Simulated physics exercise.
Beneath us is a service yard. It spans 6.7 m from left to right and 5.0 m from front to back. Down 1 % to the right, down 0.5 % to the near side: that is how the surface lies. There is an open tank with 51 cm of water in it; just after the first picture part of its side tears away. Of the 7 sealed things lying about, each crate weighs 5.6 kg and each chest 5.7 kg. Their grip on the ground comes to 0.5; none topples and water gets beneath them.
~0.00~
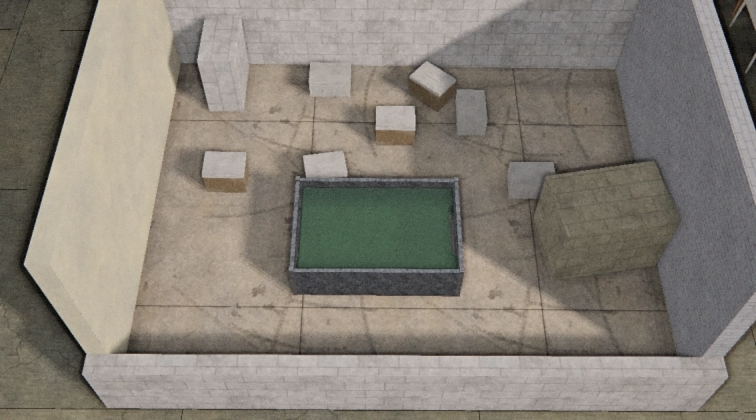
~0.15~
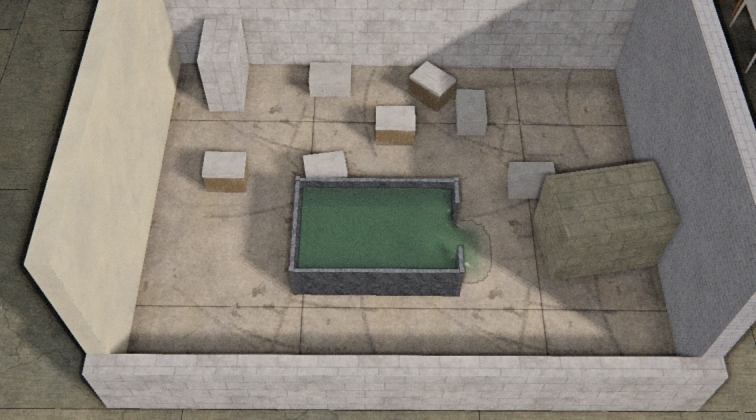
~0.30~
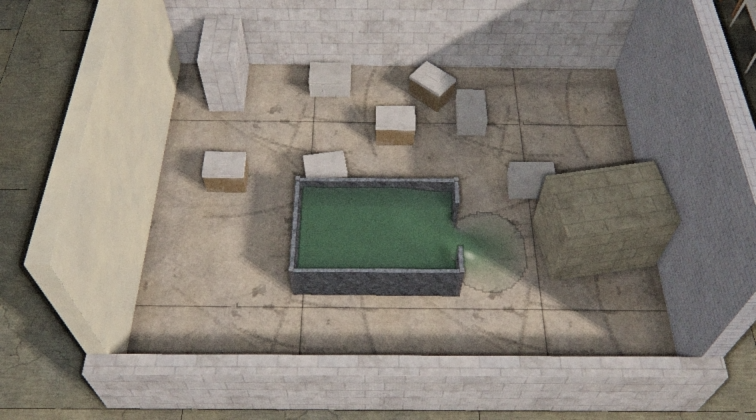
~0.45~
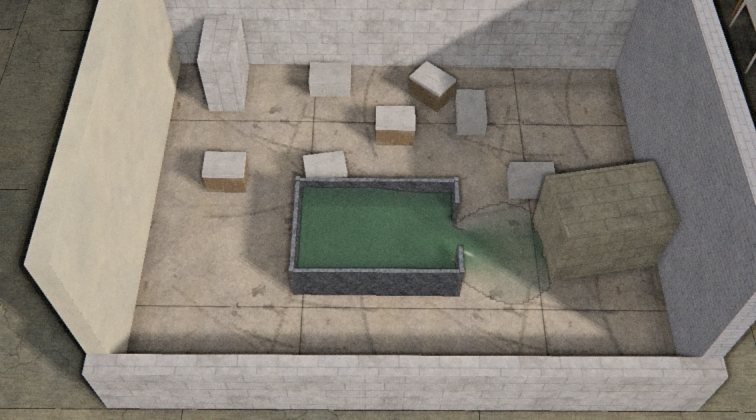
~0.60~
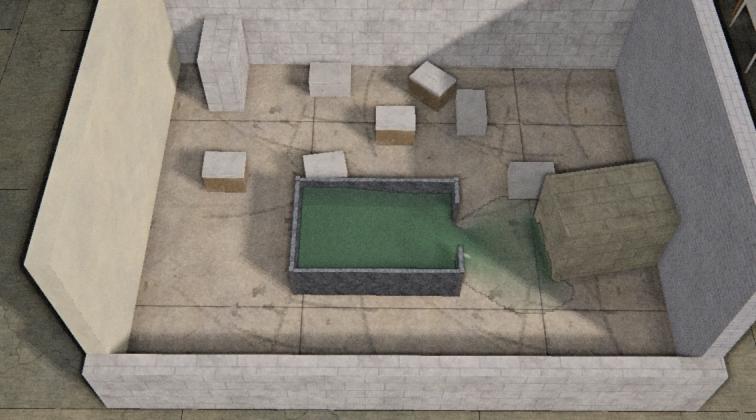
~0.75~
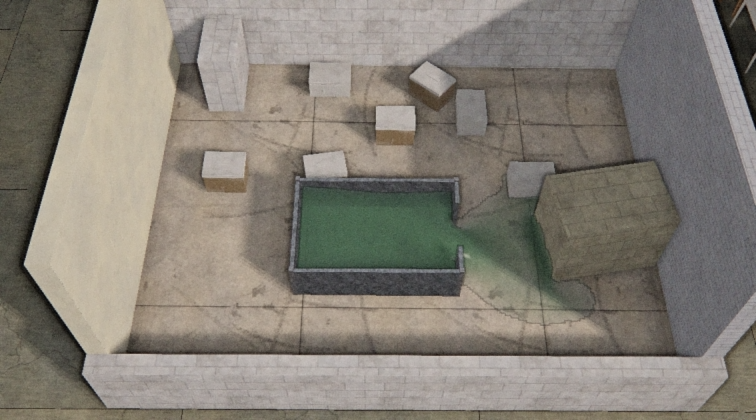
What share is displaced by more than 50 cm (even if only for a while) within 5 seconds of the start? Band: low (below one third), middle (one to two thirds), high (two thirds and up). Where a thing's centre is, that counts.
Low.
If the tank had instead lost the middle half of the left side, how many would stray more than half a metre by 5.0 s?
The answer would then be 1.
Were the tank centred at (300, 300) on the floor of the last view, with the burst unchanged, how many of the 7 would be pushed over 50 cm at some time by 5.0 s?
Then the count would be 1.
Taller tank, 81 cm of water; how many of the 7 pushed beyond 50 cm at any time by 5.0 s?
That would give 3.
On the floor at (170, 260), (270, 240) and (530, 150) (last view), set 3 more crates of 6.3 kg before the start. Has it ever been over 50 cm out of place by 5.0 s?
First falls shy, second falls shy, third exceeds it.
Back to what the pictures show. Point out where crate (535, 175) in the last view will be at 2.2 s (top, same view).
Look for it near (513, 79).
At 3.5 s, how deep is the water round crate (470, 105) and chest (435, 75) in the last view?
I'd put it at 2 cm and 0 cm respectively.
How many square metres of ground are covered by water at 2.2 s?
Near 12.0 m2 in all.
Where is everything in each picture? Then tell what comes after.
The first picture shows a crate at (533, 174) rests on the ground; a crate at (472, 105) rests on the ground; water covers 2.5 m2; 0 of 7 have shifted.
The second picture shows a crate at (533, 174), on the bottom; a crate at (472, 105), on the bottom; 2.9 m2 under water; 0 of 7 have shifted.
The third picture shows a crate at (533, 174) rests on the ground; a crate at (472, 105), on the bottom; 3.4 m2 under water; 0 of 7 have shifted.
The fourth picture shows a crate at (533, 174), on the bottom; a crate at (472, 105) rests on the ground; 3.9 m2 under water; 0 of 7 have shifted.
The fifth picture shows a crate at (533, 174), on the bottom; a crate at (472, 105) rests on the ground; water covers 4.3 m2; 0 of 7 have shifted.
The sixth picture shows a crate at (533, 173) rests on the ground; a crate at (472, 105), on the bottom; water covers 4.7 m2; 0 of 7 have shifted.
After 1.1 s 0 of 7 are over 50 cm from their spots; 0 afloat.
After 2.2 s 1 of 7 are over 50 cm from their spots; 0 afloat.
After 3.5 s 1 of 7 are over 50 cm from their spots; 1 afloat.
After 5.0 s 1 of 7 are over 50 cm from their spots, and 1 have been at some point; 1 afloat.
